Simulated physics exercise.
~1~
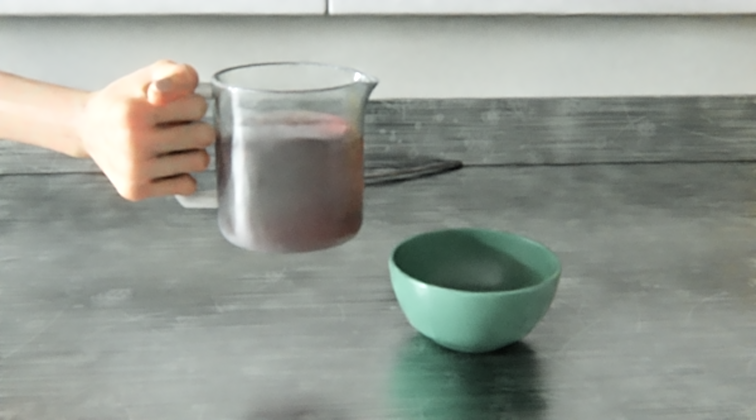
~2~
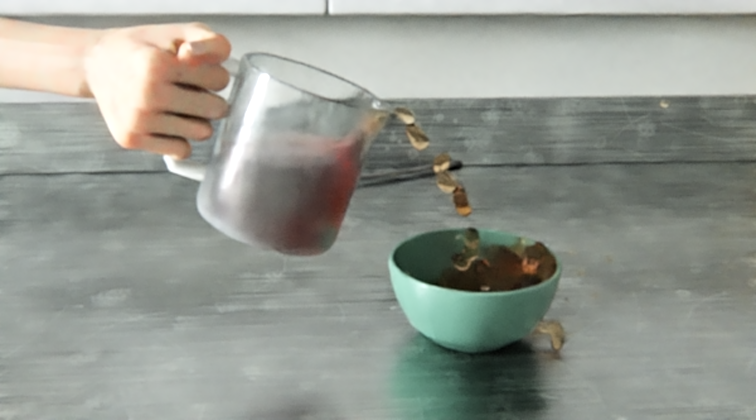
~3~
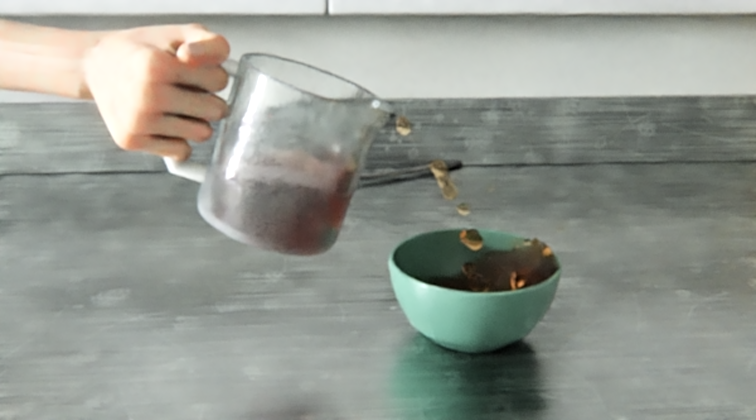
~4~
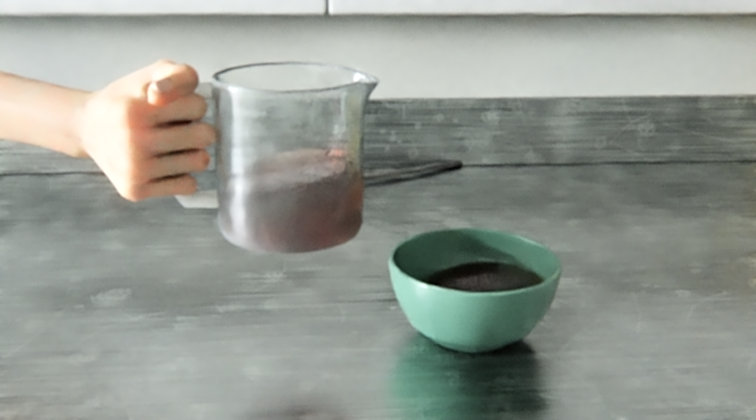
On a dark grey worktop, a hand at the left holds up a clear glass pitcher of reddish-brown tea, with an empty green round bowl waiting to the right. The hand tips the pitcher to the right, and tea falls from the spout in a broken, twisting stream, splashing in the bowl and spilling a little over its right side. With the pitcher tilted, more tea drops in, and the level in the glass sinks. Finally the hand brings the pitcher upright again, still partly full, while dark tea lies calm in the bowl.
